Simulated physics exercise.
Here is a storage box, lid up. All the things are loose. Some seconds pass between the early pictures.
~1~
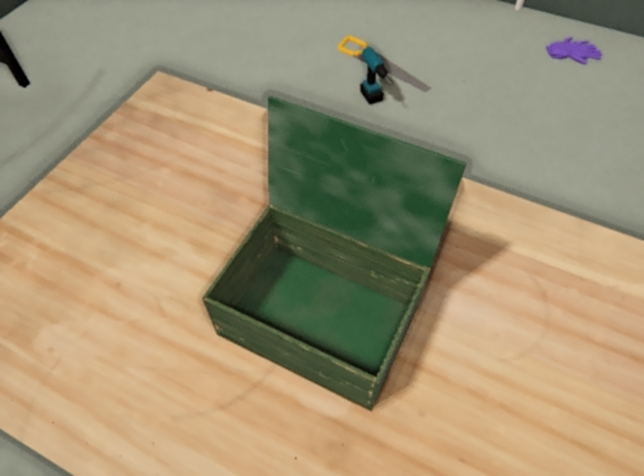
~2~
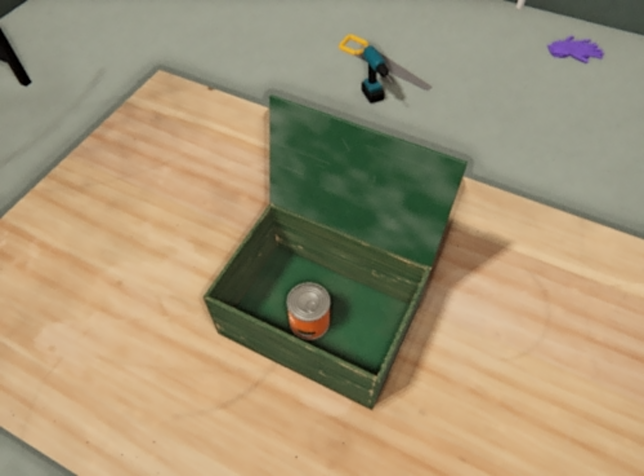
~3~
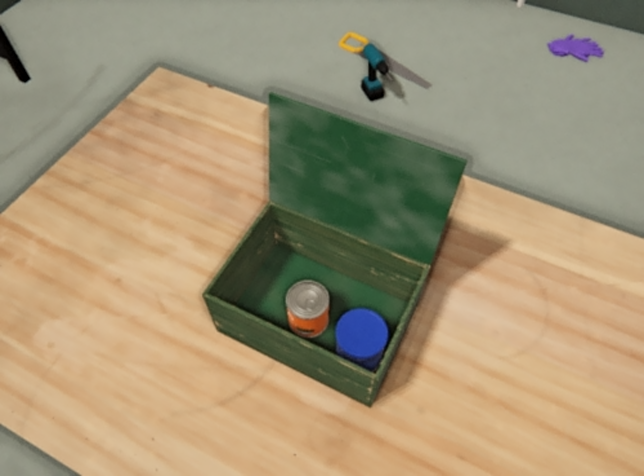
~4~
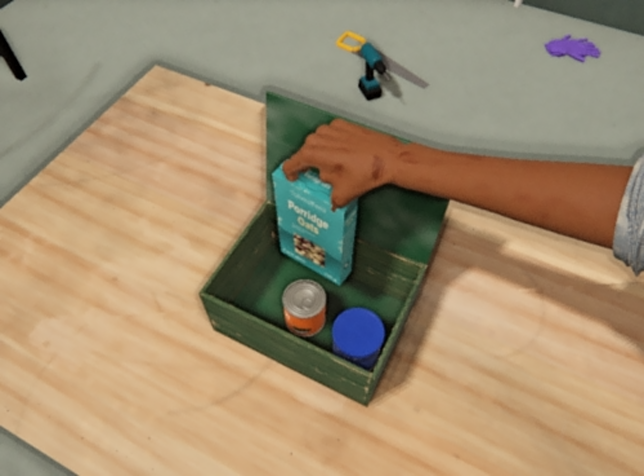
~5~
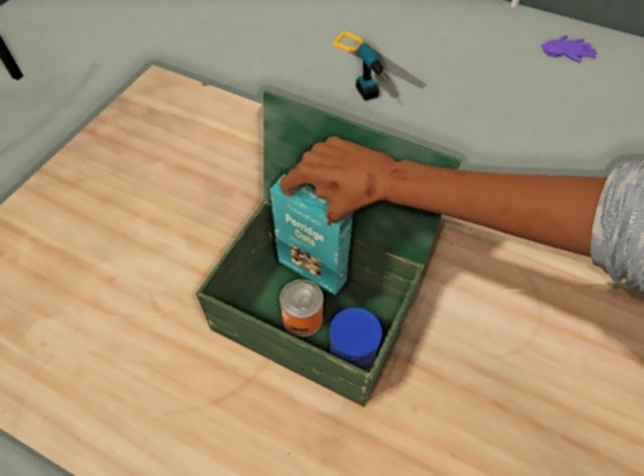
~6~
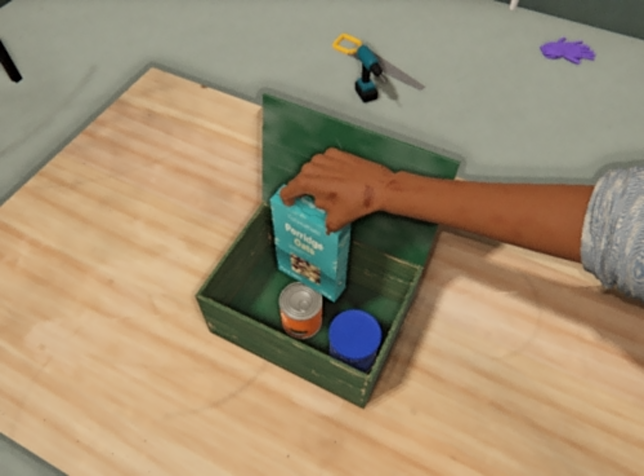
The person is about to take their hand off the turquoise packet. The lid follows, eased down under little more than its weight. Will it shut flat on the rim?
It stays ajar.
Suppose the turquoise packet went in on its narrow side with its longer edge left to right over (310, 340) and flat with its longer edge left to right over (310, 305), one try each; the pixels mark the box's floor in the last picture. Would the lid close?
In the first case it stays ajar; in the second case it closes.
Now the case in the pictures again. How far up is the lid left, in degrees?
About 80°.
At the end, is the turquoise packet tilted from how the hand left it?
The turquoise packet ends up tilted.
Then, 0.20 s later than the last frame, things are still on the move.
Then, 0.40 s later than the last frame, turquoise packet tilted by 22° near (321, 234).
Then, 0.50 s later than the last frame, turquoise packet resting near (321, 234).
Then, 1.50 s later than the last frame, lid 80° above the rim; turquoise packet tilted by 22° near (321, 234).
When it is over, lid 80° above the rim; moved from the start, turquoise packet; the other 2 as before. End places, in pixels of the last picture, turquoise packet near (321, 234).
